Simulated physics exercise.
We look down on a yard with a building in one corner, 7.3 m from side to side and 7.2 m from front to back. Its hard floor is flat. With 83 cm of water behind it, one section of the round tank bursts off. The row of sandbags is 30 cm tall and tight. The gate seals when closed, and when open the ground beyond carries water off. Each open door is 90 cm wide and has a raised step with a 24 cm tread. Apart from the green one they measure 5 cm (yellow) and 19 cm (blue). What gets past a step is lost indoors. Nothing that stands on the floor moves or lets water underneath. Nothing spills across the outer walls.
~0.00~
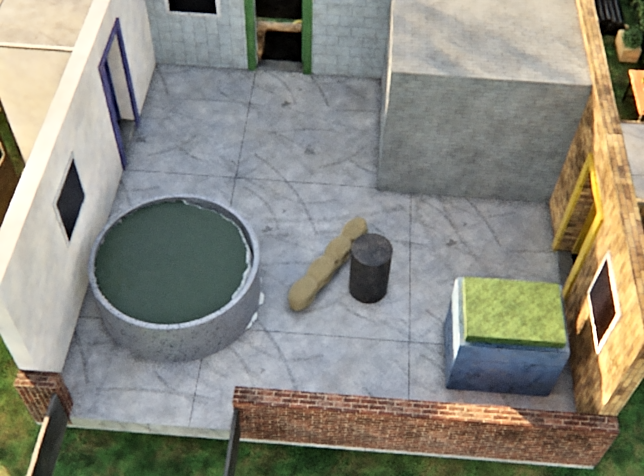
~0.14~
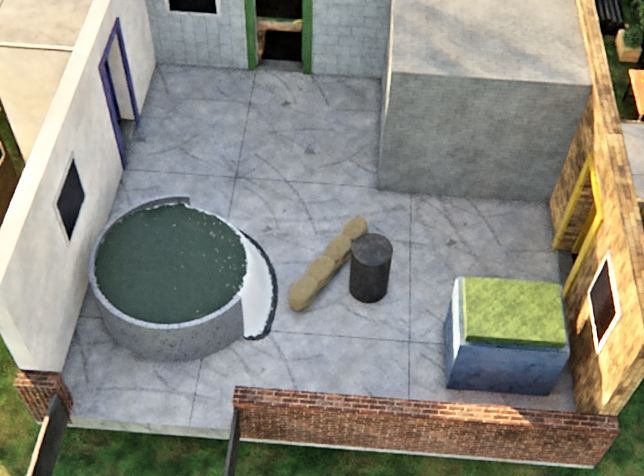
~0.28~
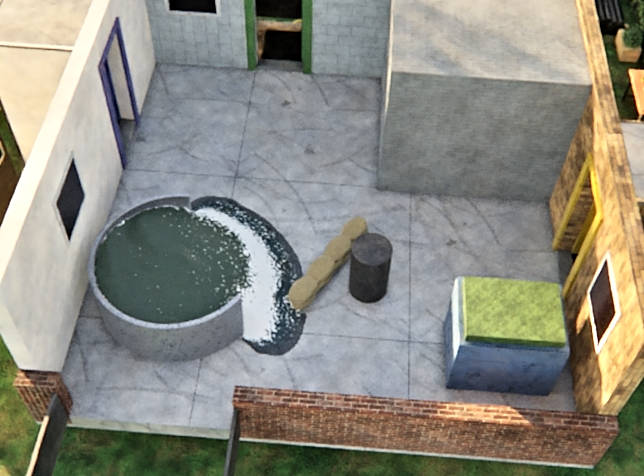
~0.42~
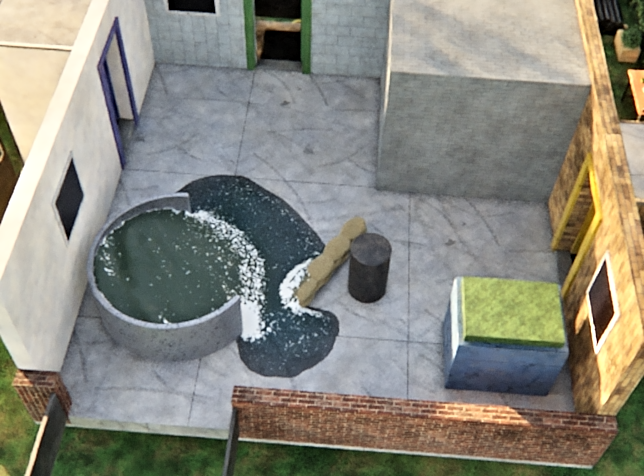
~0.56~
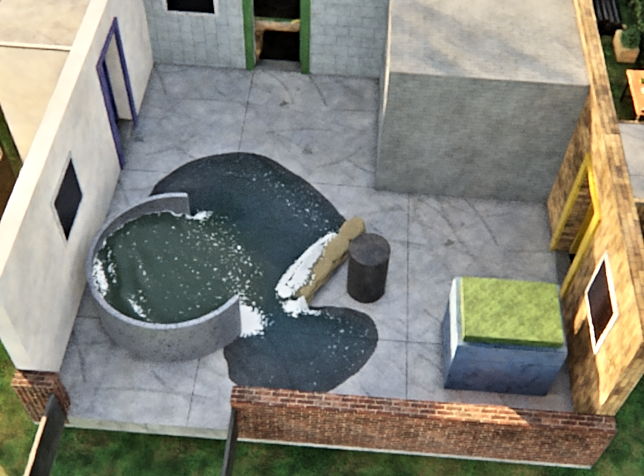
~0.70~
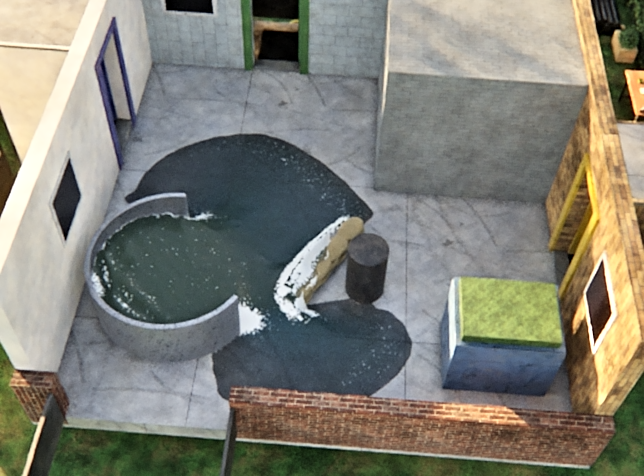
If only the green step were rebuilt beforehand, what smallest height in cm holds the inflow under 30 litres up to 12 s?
At least 18 cm or so.
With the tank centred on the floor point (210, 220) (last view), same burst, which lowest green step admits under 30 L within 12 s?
Some 19 cm.
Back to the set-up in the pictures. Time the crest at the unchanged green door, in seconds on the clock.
At about 2.6 s.
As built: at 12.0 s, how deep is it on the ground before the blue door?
Roughly 8.5 cm deep.
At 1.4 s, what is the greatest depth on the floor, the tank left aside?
Roughly 43 cm.
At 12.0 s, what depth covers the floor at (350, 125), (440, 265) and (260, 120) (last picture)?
In that order: 8, 6 and 9 cm.
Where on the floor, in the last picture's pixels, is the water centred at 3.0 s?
Around (310, 209).
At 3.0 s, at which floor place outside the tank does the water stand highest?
At about (357, 82).
After 1.4 s water covers 60 % of the floor, deepest (43 cm) near (284, 298); 8 cm at the green door, 0 litres in over its 6 cm step.
After 3.0 s water covers 70 % of the floor, deepest (44 cm) near (357, 82); 17 cm at the green door, 66 litres in over its 6 cm step.
After 12.0 s water covers 100 % of the floor, deepest (11 cm) near (298, 279); 8 cm at the green door, 234 litres in over its 6 cm step.
At the green door as built, the water arrived by 1.3 s and peaked near 22 cm at 2.6 s.
Run again over the same 12 s with other heights there, 40 litres in over 16.5 cm, 13 litres over 22 cm. The limit of 30 litres is kept from about 18 cm up.
